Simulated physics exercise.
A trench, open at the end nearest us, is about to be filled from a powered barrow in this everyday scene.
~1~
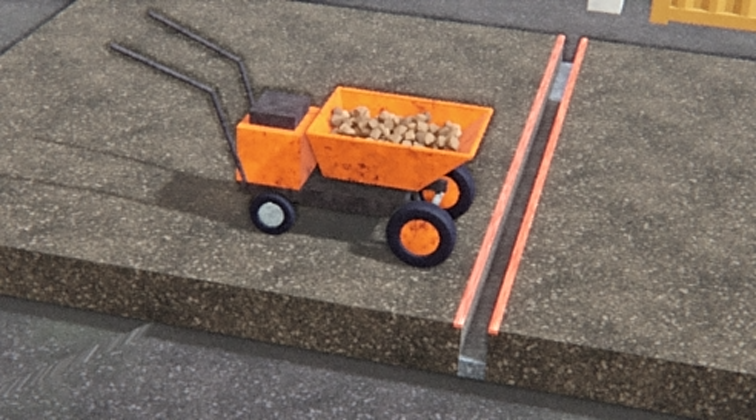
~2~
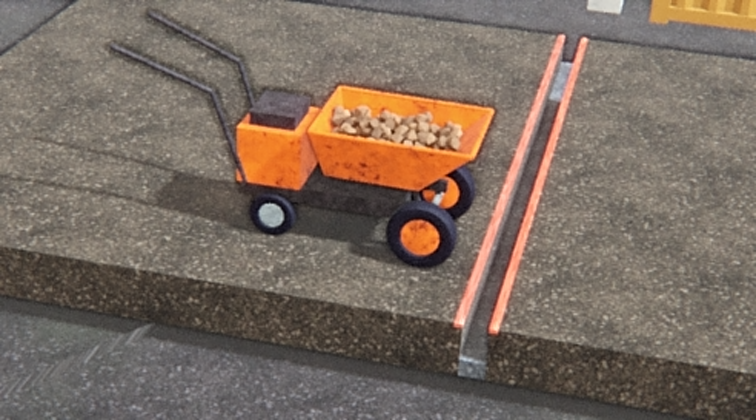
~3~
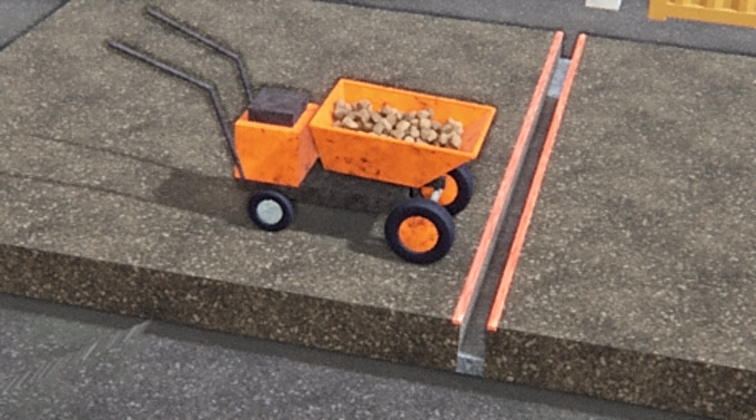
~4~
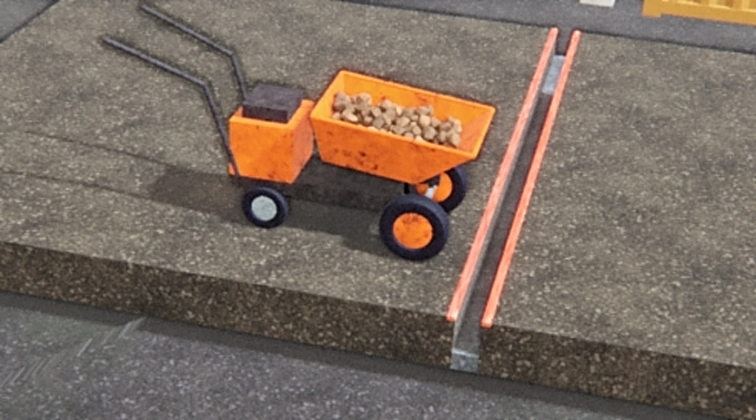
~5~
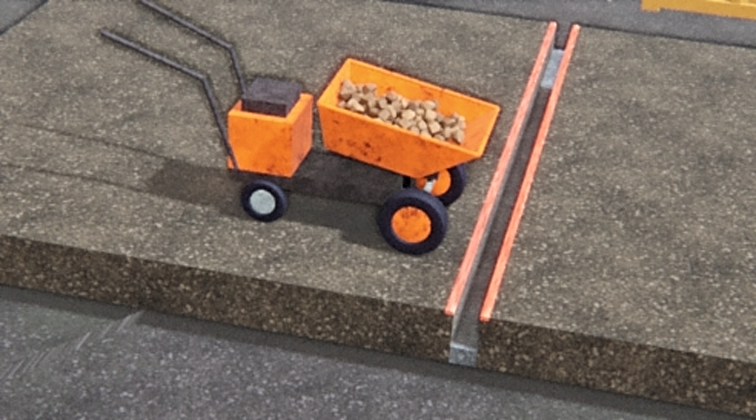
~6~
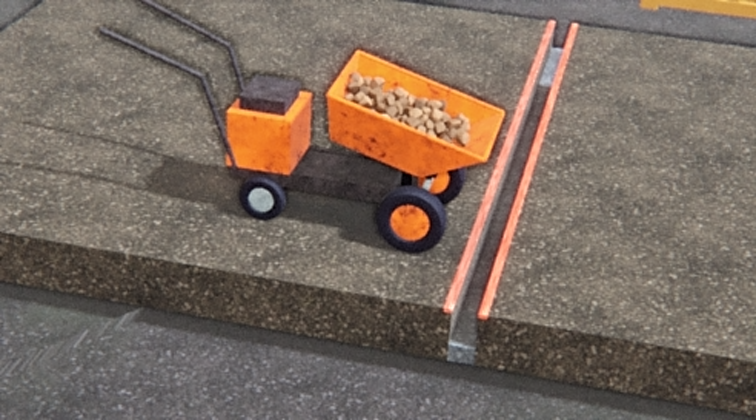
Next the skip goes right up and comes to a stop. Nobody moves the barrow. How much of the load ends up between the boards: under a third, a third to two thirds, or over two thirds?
Not even a third of the load lands in the trench.
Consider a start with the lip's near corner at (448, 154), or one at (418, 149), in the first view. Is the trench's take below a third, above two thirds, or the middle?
Okay, the first stop comes out as under a third and the second as one to two thirds.
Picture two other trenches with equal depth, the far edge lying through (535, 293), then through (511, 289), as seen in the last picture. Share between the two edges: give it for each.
For the first it's 60 per cent, for the second 0 per cent.
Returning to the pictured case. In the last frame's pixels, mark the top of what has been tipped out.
Close to (550, 227).
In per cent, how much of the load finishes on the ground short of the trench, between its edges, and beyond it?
Short 0, between 0, beyond 80.
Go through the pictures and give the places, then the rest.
The first frame shows lip of the skip near (470, 157), level; top of the load near (400, 133), clay clods; first edge of the trench near (468, 295); far edge near (502, 301), the trench under half as wide as the skip, and about as deep as wide.
The second frame shows lip of the skip near (472, 158), level; top of the load near (401, 132).
The third frame shows lip of the skip near (473, 156), tipped barely; top of the load near (383, 125).
The fourth frame shows lip of the skip near (473, 157), tipped a little; top of the load near (382, 120).
The fifth frame shows lip of the skip near (478, 156), tipped a little; top of the load near (381, 104).
The sixth frame shows lip of the skip near (484, 160), tipped clearly; top of the load near (371, 103); first edge of the trench near (458, 280); far edge near (492, 286).
Shortly afterwards, skip tipped steeply; the whole lot in the skip.
Next, skip tipped steeply; near two thirds in the skip; near a quarter beyond it; only a few falling.
Some moments later, skip tipped right over; near a quarter in the skip; the bulk beyond it.
In the end, skip tipped right over; near a quarter in the skip; none at all in or heaped over the trench; the bulk beyond it.
